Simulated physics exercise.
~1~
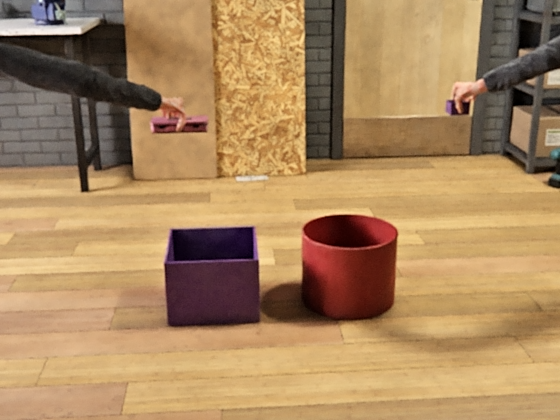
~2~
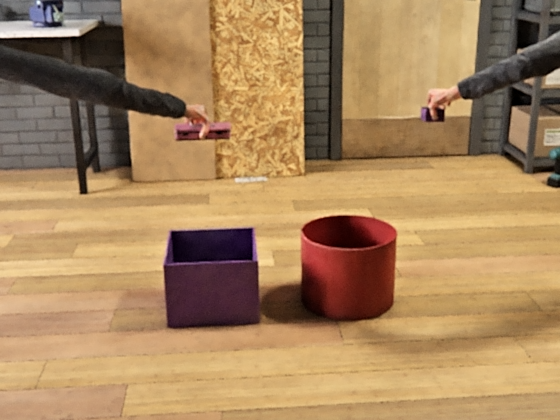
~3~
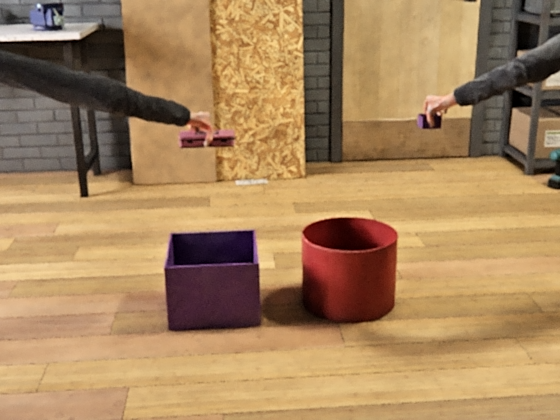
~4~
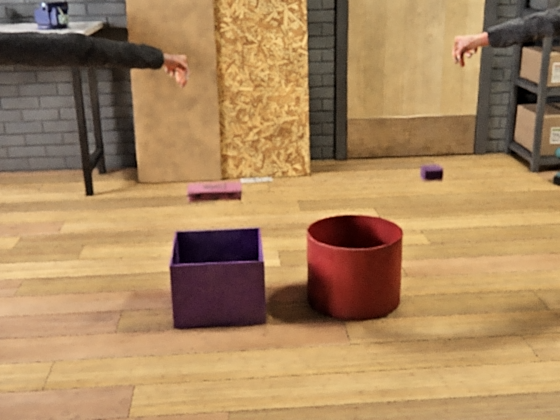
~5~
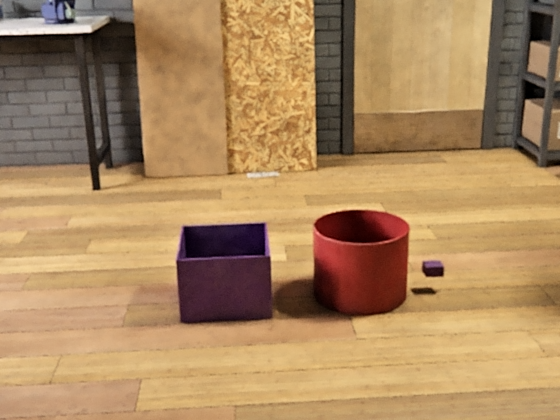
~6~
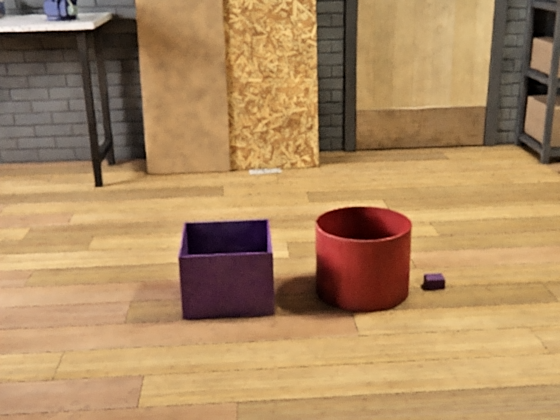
A small purple block and a flat pink case are held out by two hands, the block at right and the case at left, in a workshop with a plank floor and grey brick wall, seen from the front by a slightly swaying camera. An open purple square box and a round red bin stand on the floor. The hands shift inward a little, the case moving right and the block left, then let go and draw back. Both things fall. The case drops out of sight into the purple box, while the block misses, landing on the floor right of the red bin.
